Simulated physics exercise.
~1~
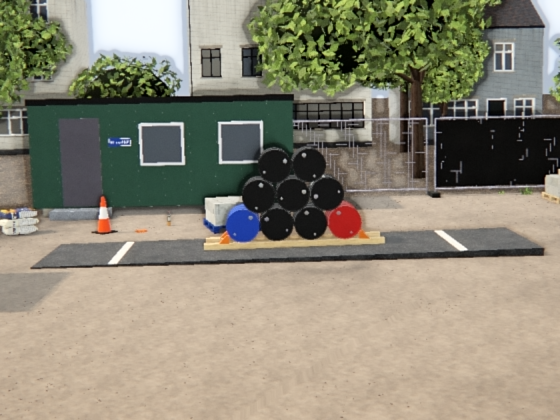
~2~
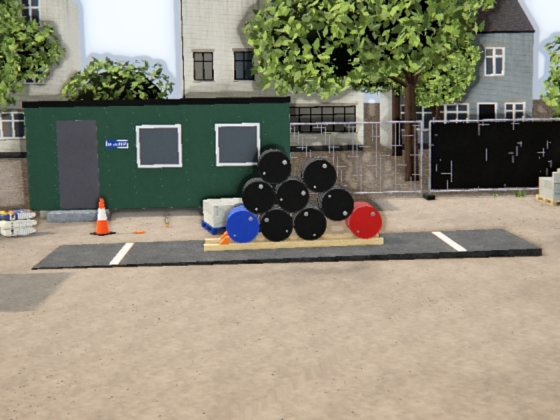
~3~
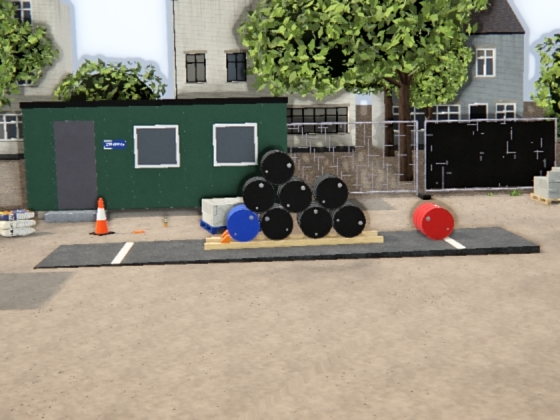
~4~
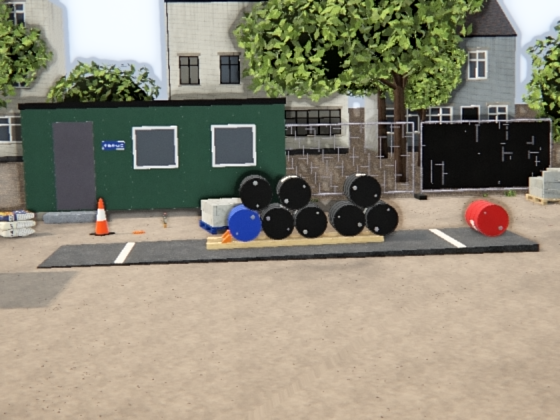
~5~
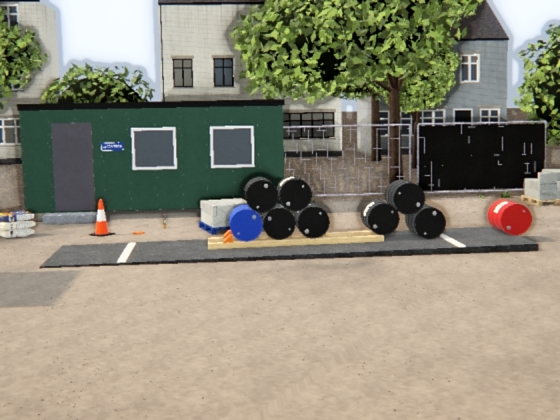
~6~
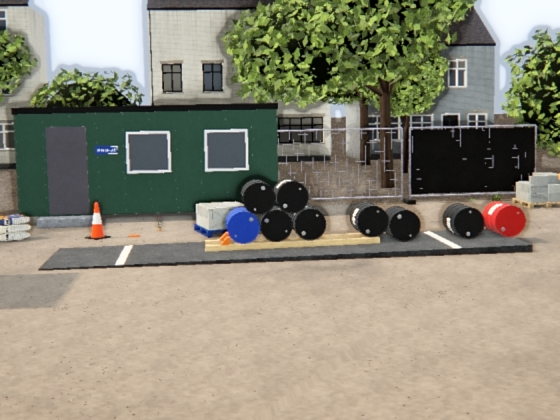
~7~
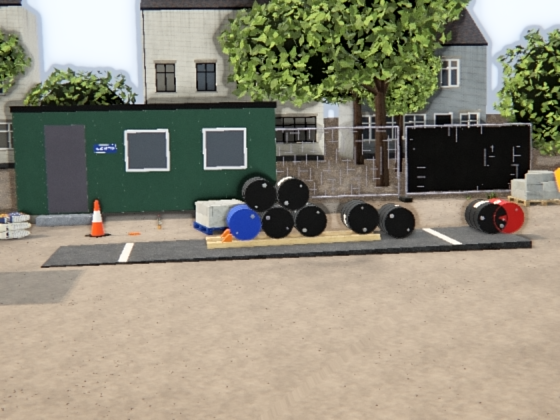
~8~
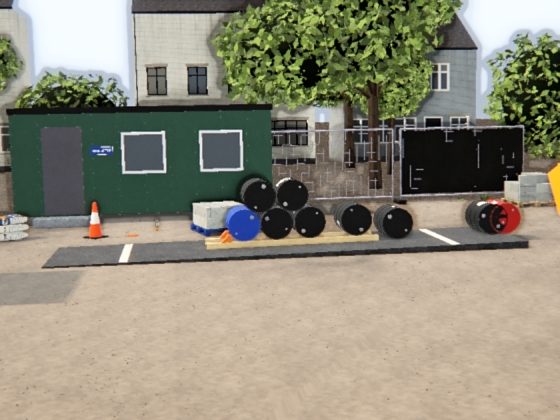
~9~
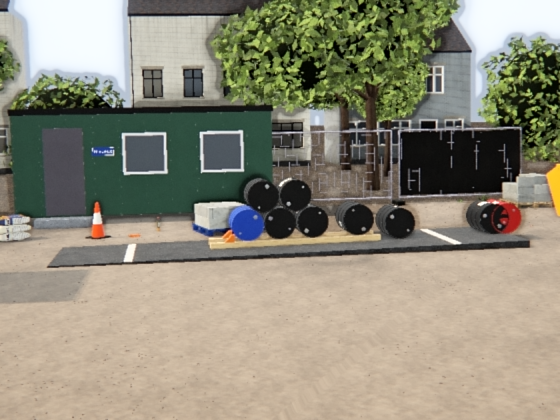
In a paved yard beside a green cabin, a stack of drums lies on wooden bearers as the red one rolls right past the white line, black drums tumble after it, one stopping beside it, while the blue drum stays at the left end.
